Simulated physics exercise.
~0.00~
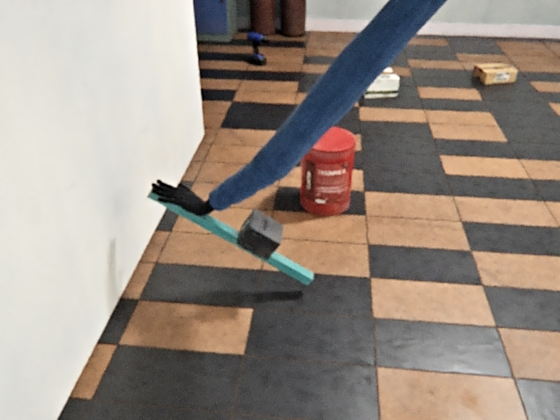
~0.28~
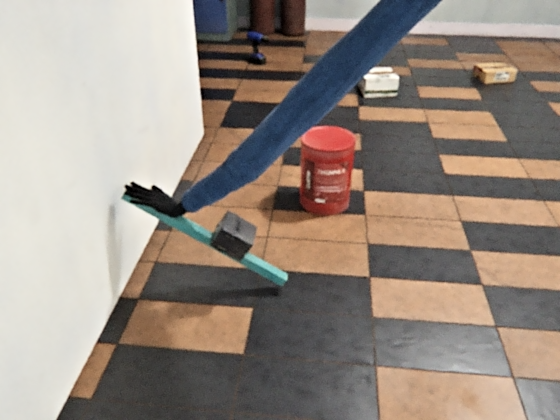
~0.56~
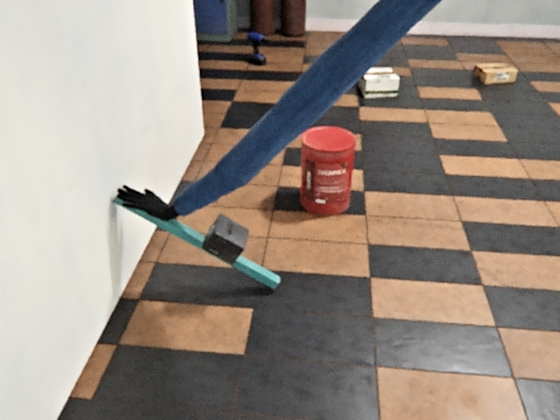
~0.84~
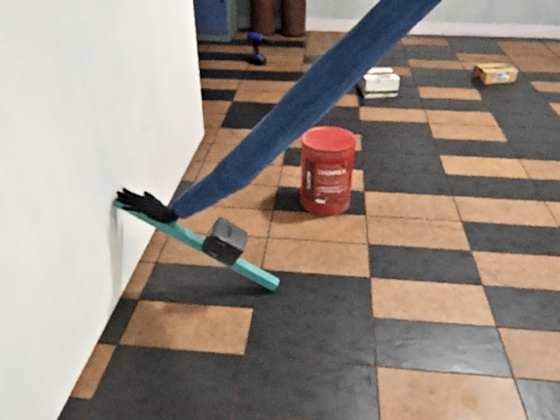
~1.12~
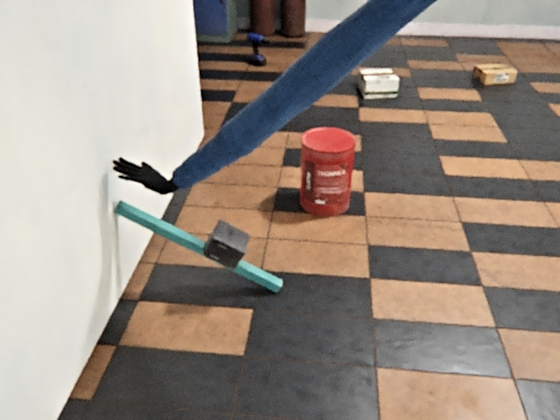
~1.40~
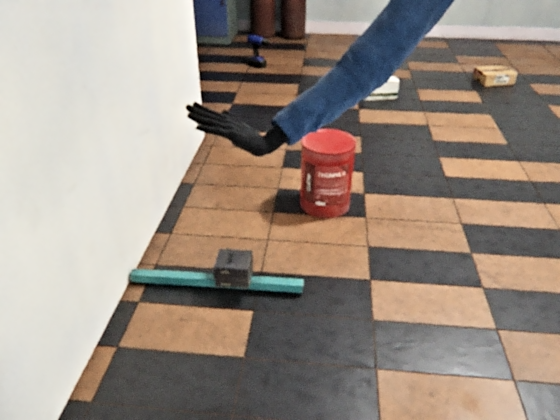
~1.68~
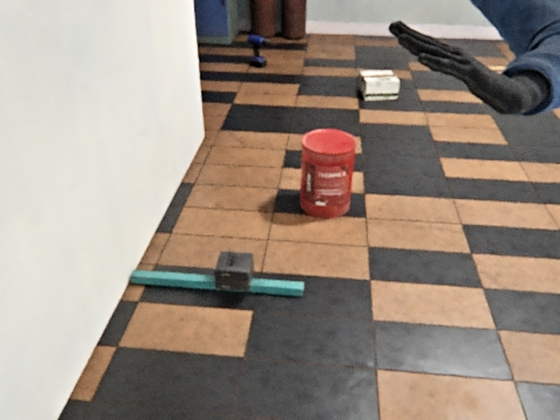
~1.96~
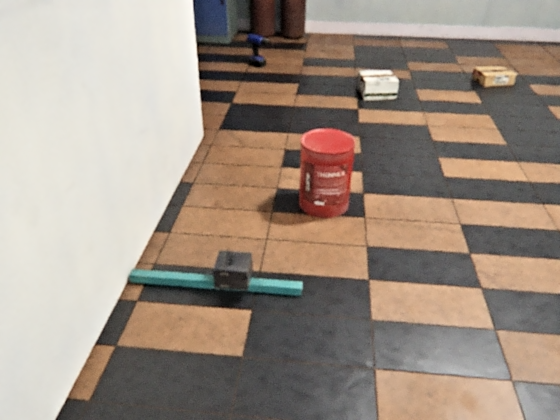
A turquoise pole with a dark grey block fixed near its middle is held at a slant by a black-gloved hand, seen from above in a room of black and tan floor tiles. A white wall stands at left, a red pail sits near the centre, and small boxes lie farther back. The hand, in a blue sleeve, moves the pole left until its upper end rests against the wall. The fingers open and draw back, and the pole slips down to the floor. The arm withdraws to the right, leaving the pole lying flat and the pail unmoved.
